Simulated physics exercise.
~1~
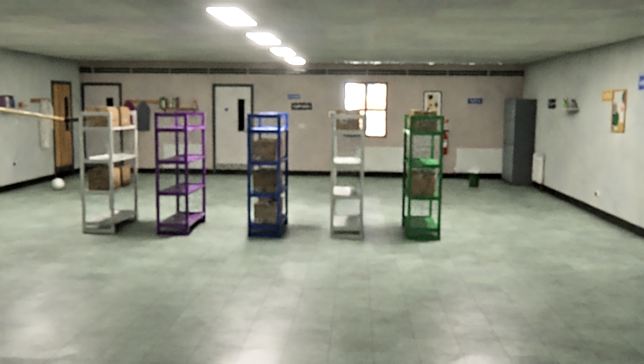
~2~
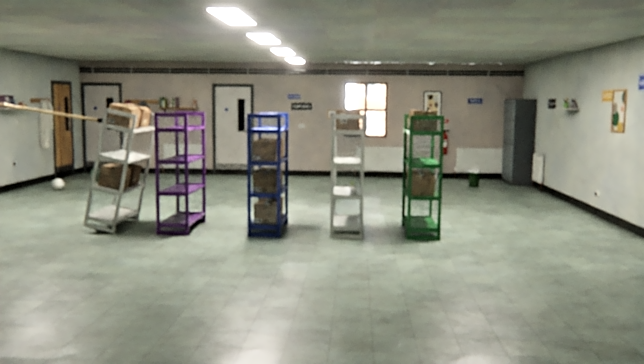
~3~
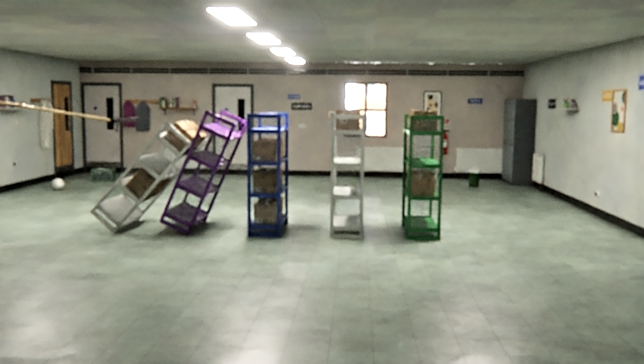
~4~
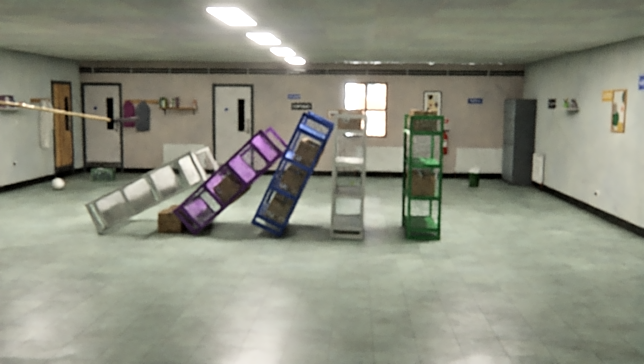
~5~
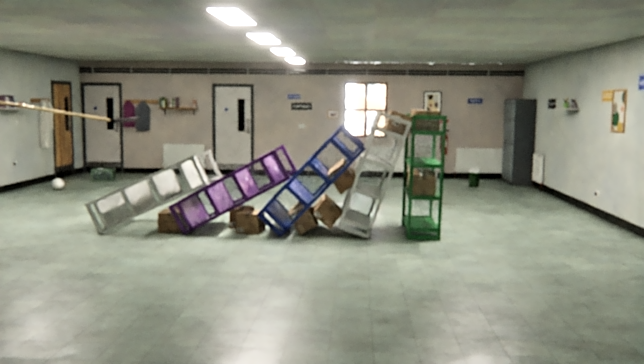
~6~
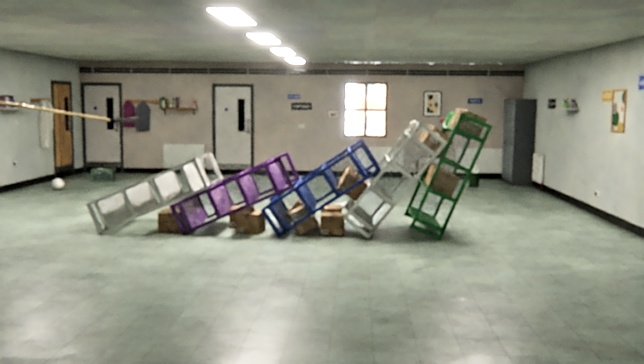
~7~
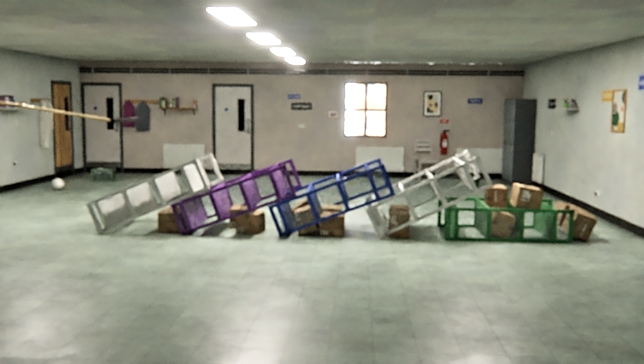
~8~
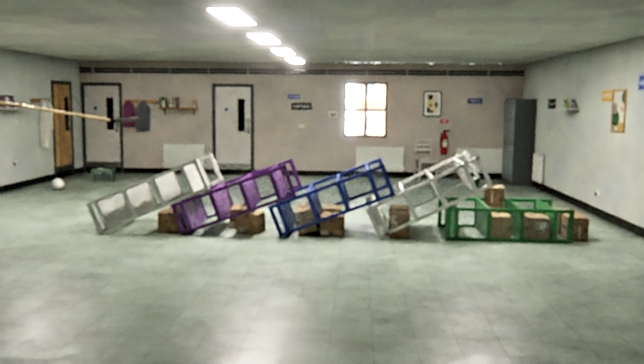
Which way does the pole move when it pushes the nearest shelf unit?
The pole moves to the right, pushing into the shelf unit at the left end of the row.
